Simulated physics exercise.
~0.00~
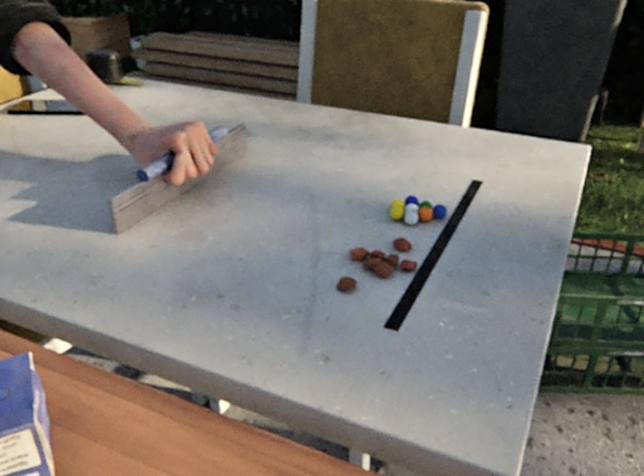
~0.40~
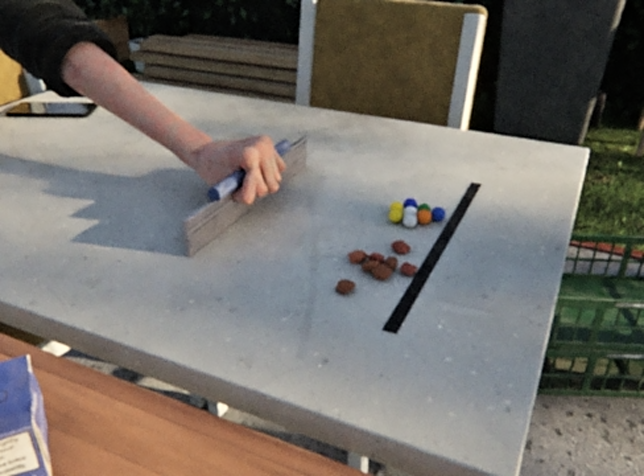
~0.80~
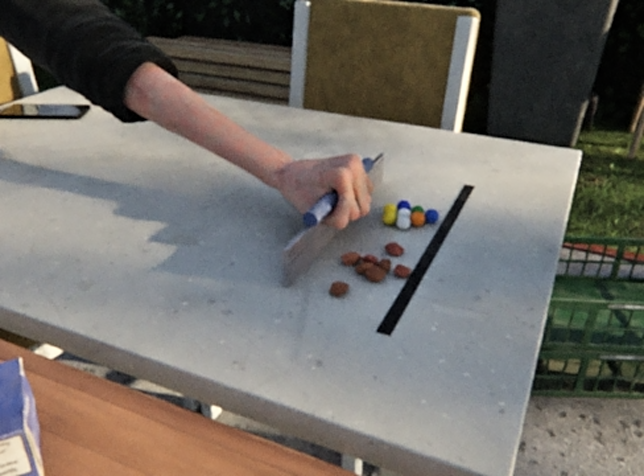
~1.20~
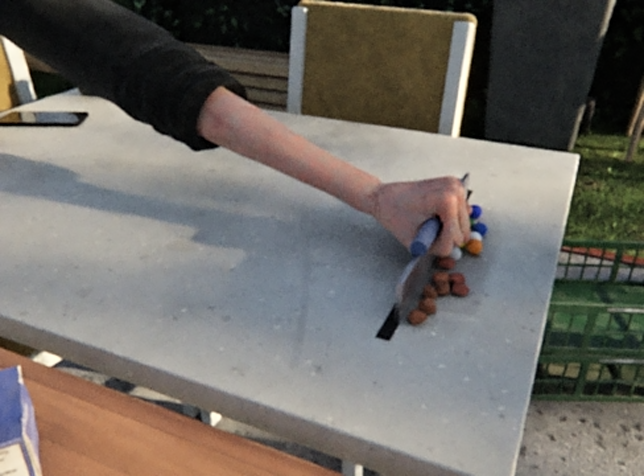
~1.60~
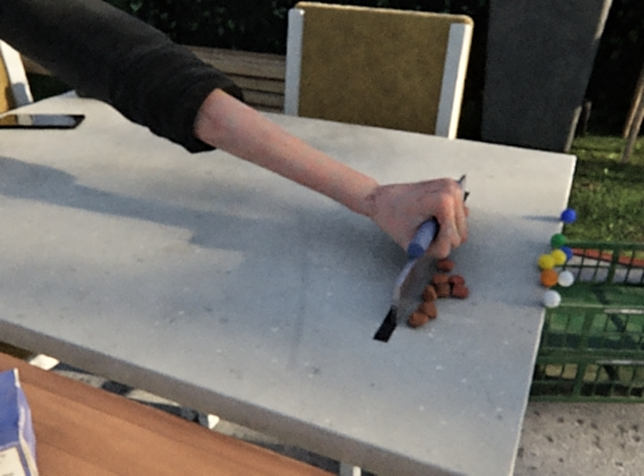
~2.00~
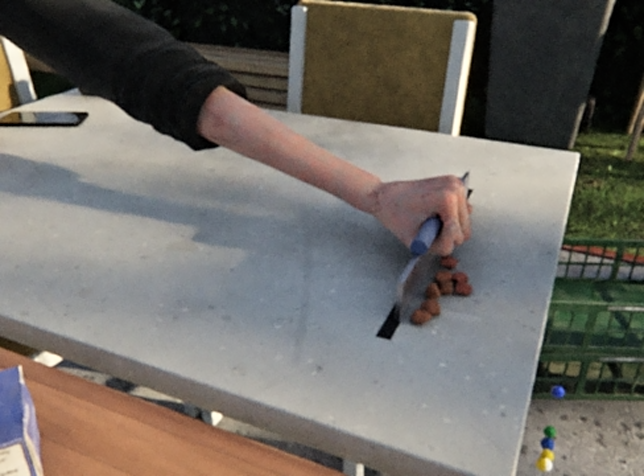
On a pale outdoor table, a hand grips a flat scraper by its blue handle, with a cluster of colourful marbles and a group of reddish-brown, nut-like pieces lying before a strip of black tape. The arm sweeps the scraper to the right across the surface. It reaches both groups and pushes them along, then stops at the tape. The brown pieces come to rest just past the blade, but the marbles keep rolling to the table's right edge. They all drop over the side beside the green crates, while the brown pieces stay on the table.
